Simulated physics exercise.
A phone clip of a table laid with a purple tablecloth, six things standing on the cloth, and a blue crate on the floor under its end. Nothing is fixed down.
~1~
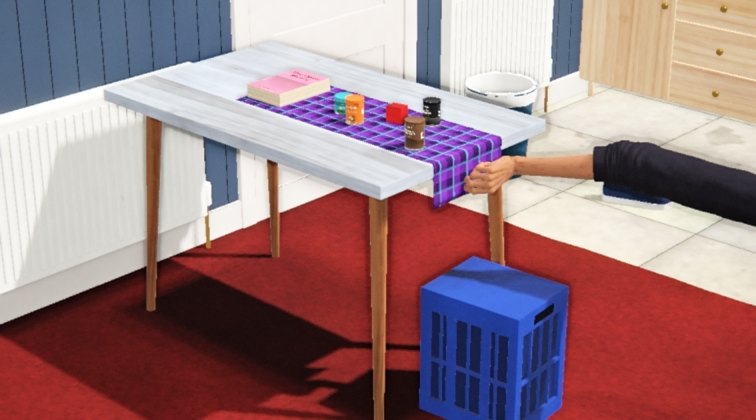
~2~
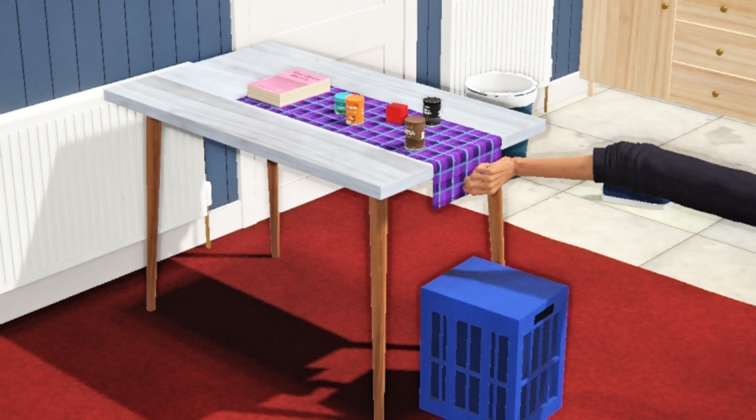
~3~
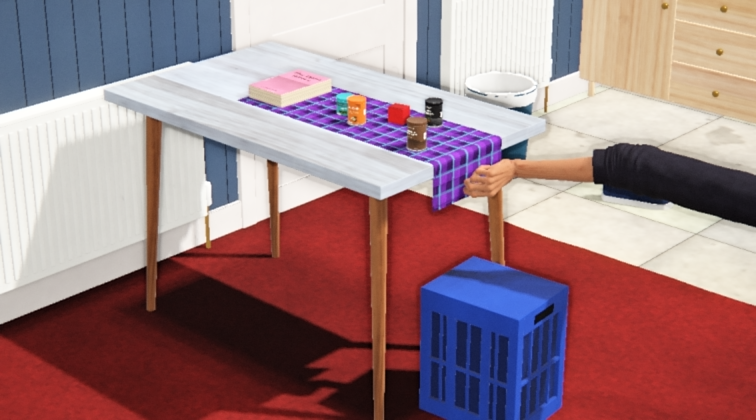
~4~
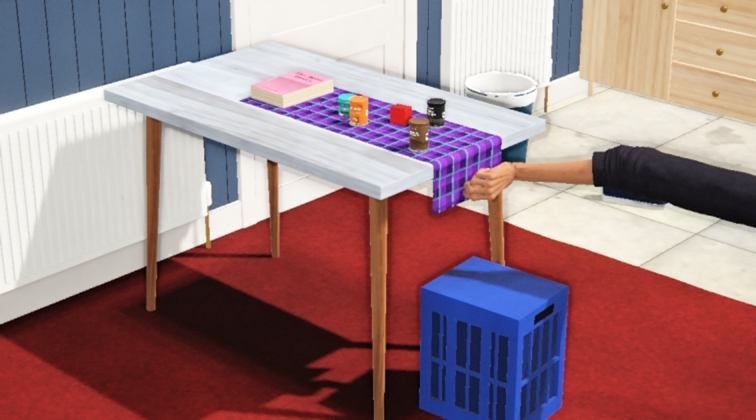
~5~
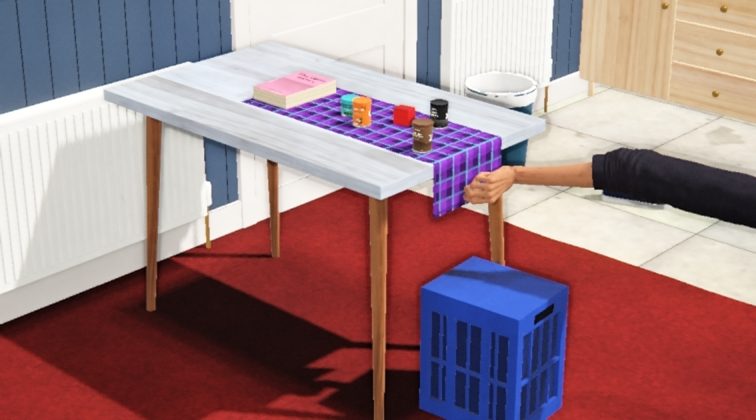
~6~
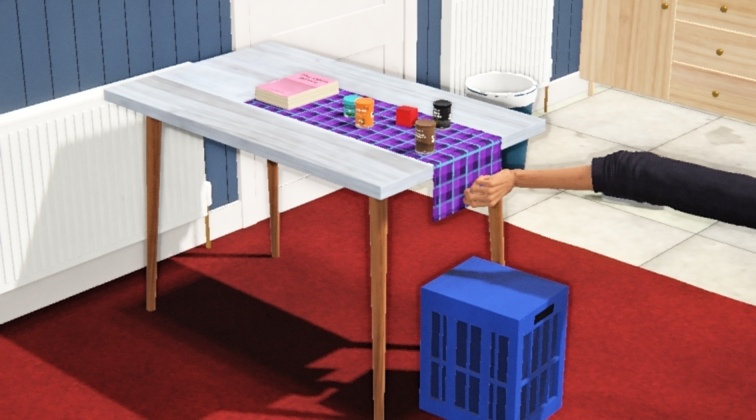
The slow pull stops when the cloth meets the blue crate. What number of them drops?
Over the edge go two.
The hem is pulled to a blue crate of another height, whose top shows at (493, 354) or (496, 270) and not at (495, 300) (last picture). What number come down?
Then 4 and 1.
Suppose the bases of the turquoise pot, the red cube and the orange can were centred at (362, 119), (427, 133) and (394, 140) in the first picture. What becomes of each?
The turquoise pot does not fall; the red cube is carried off; the orange can goes over.
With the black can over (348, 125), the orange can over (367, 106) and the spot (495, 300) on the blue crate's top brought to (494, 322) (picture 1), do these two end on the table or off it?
The black can remains up; the orange can stays on.
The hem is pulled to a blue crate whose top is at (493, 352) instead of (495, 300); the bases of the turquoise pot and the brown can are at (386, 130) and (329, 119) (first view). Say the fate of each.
The turquoise pot comes down; the brown can tumbles off.
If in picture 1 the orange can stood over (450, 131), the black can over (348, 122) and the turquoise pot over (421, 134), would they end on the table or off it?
The orange can tumbles off, the black can stays on, the turquoise pot comes down.
Early on, hem near (467, 234); all still up.
Midway, hem on the crate; brown can and black can gone.
Finally, hem on the crate; brown can and black can gone. The table loses two.
